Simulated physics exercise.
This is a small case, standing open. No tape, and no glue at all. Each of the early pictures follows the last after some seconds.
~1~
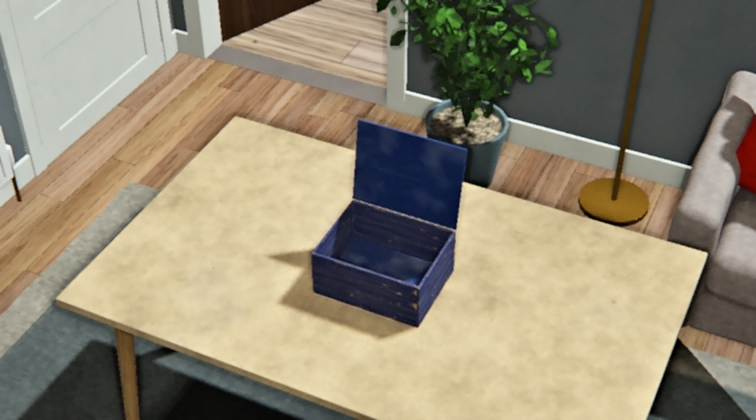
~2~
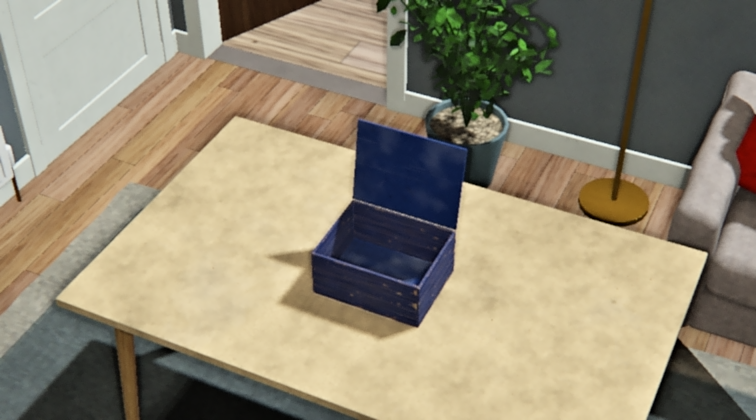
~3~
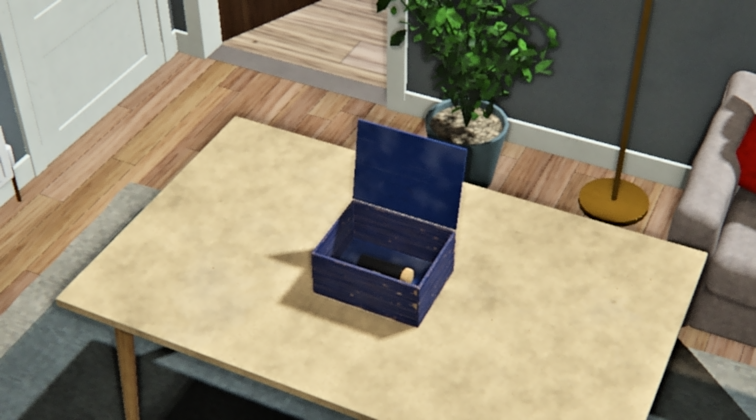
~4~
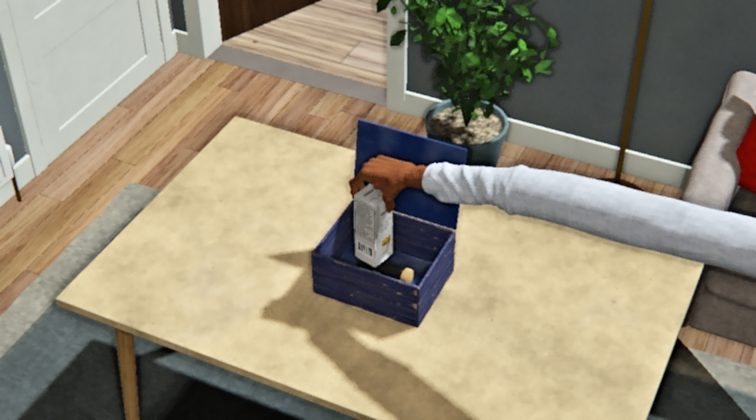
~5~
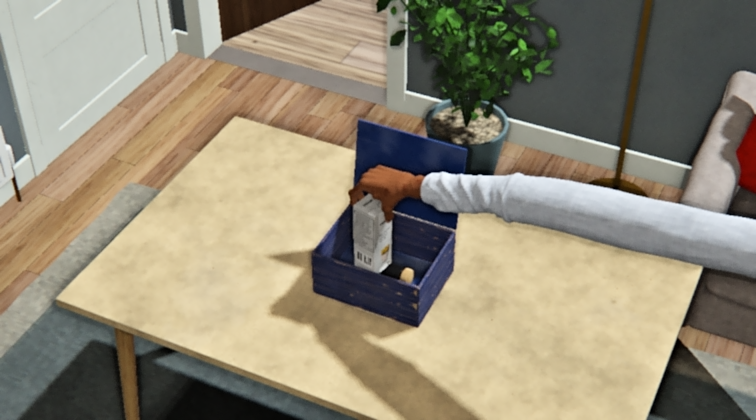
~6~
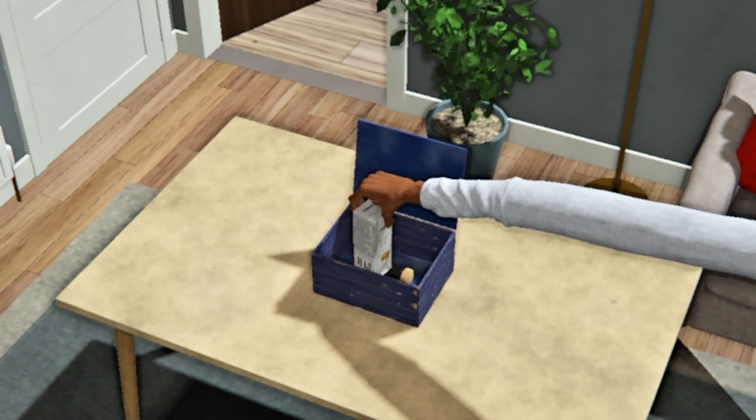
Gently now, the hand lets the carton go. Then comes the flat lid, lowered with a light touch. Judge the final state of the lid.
Yep, the box doesn't get its lid on.
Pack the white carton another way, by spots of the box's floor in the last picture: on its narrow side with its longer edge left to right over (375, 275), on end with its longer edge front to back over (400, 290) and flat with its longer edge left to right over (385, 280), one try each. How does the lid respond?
Lid down; lid left open; lid down.
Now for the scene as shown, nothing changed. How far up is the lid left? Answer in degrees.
The answer is about 18 degrees.
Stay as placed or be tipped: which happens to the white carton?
In the end, the white carton winds up askew.
Then, 1.10 s on from there, lid starting down; white carton turned 42° from how it was put near (365, 255); black shaker shifted about its own width.
Then, 1.80 s on from there, lid 43° above the rim; white carton turned 42° from how it was put near (365, 255); black shaker shifted about its own width.
In the end, lid 19° above the rim; toppled in the box, white carton; moved from the start, black shaker. At the end, from the last picture's camera, white carton near (365, 256).
